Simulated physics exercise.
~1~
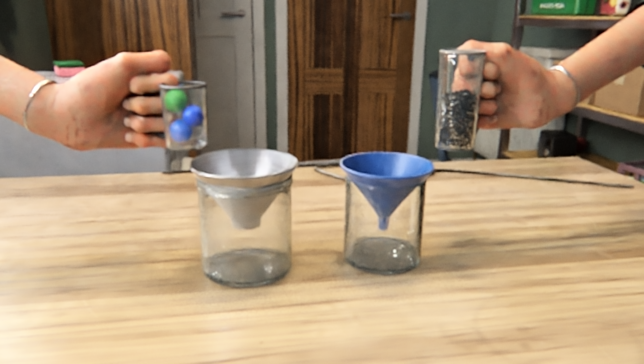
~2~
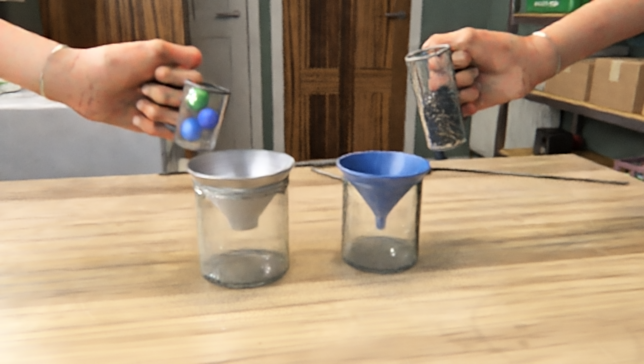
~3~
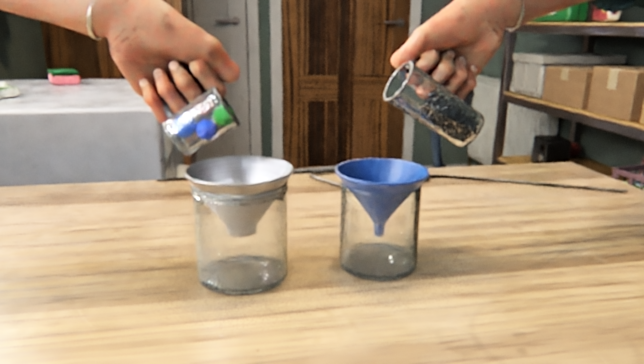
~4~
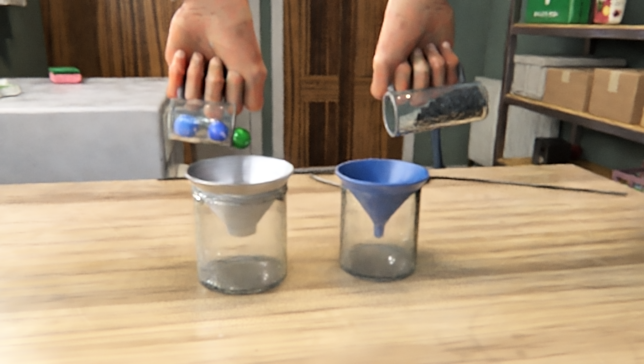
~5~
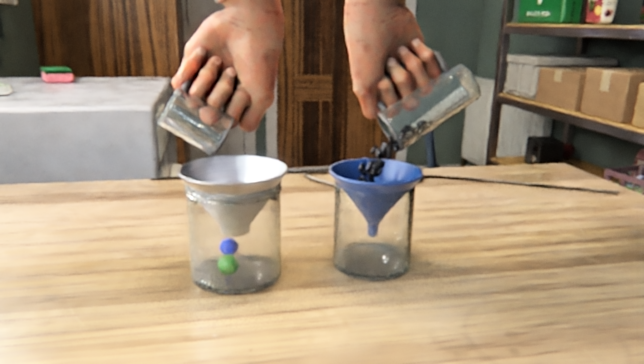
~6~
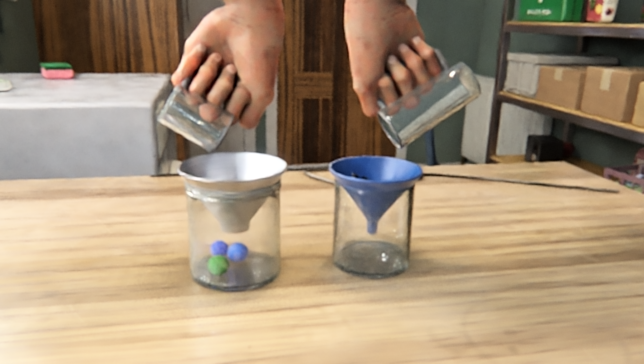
To begin with, two hands hold small clear cups above two funnels resting in glass jars on a wooden table, the left cup holding green and blue balls and the right one small dark pieces. The hands move inward and tilt the cups until they lie on their sides over the funnels. The left balls begin leaving first, then drop through the grey funnel into its jar, while the dark pieces tumble into the blue funnel. Finally, both cups are upended and empty, with three balls in the left jar. The dark pieces stay stuck in the blue funnel, and none reach the jar below.
